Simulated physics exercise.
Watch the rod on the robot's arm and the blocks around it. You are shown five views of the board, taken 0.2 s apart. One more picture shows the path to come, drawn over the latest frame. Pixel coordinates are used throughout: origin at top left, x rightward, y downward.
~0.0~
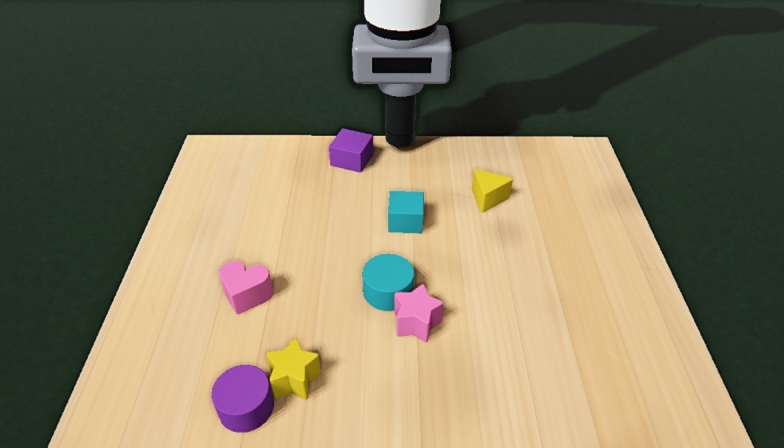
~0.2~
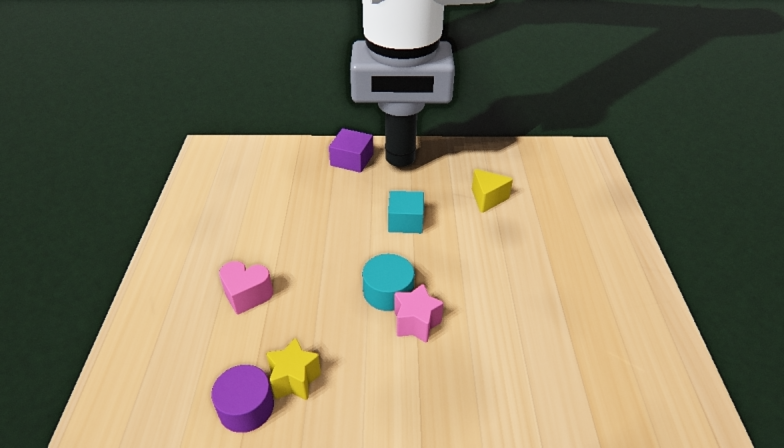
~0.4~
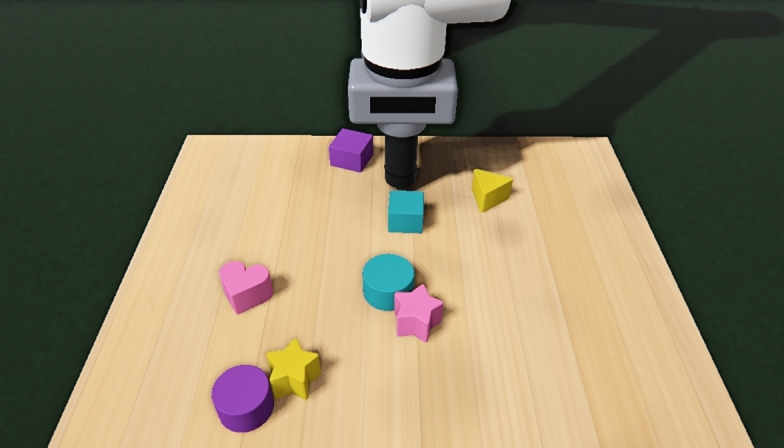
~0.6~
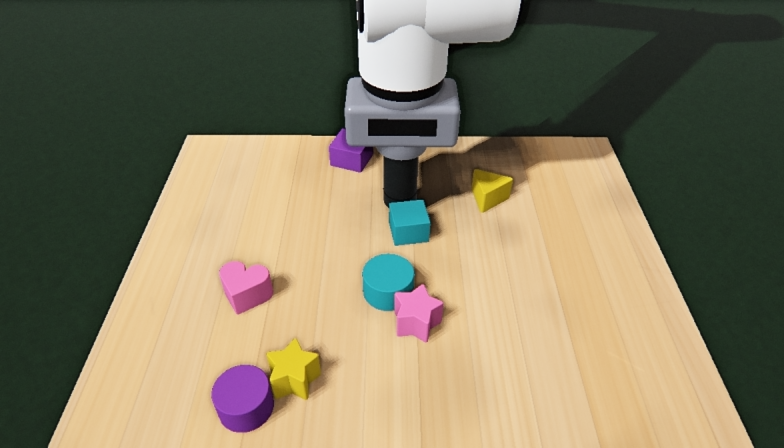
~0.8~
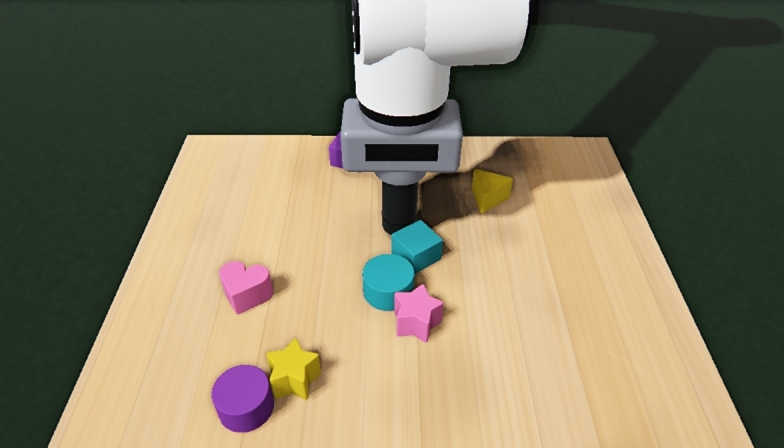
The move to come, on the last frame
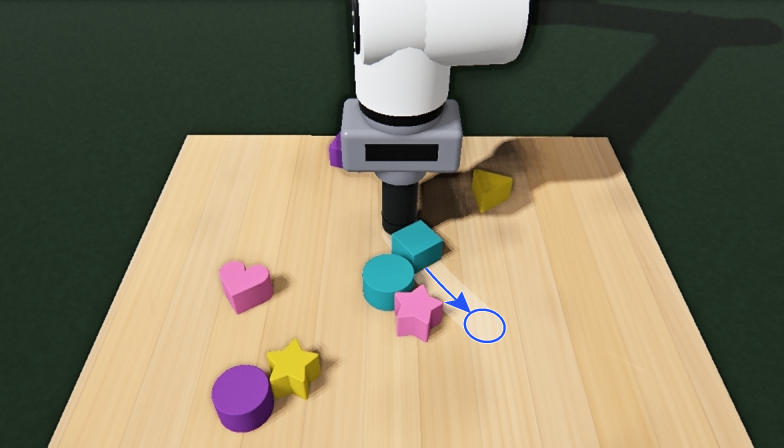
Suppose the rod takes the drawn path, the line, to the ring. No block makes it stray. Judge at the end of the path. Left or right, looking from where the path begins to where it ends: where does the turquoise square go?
Out to the right.
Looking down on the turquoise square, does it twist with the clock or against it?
Clockwise.
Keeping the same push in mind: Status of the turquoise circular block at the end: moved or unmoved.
That block is not shifted.
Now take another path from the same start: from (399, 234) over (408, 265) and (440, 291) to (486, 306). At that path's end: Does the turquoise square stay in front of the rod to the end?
I believe so.
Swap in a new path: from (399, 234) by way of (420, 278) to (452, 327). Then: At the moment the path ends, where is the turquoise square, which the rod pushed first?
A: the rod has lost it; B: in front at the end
The one that fits is B, in front at the end.
Drawn move, from (399, 234) via (435, 278), ending at (485, 325).
What follows on the original path. One third of the way, rod at (422, 255); turquoise square at (439, 270), turned 15° clockwise.
Two thirds of the way, rod at (451, 286); turquoise square at (464, 305), turned 30° clockwise; pink star block at (417, 309), turned 25° clockwise.
At the end, rod at (486, 318); turquoise circular block still; turquoise square at (485, 340), turned 55° clockwise; pink star block at (417, 309), turned 25° clockwise.
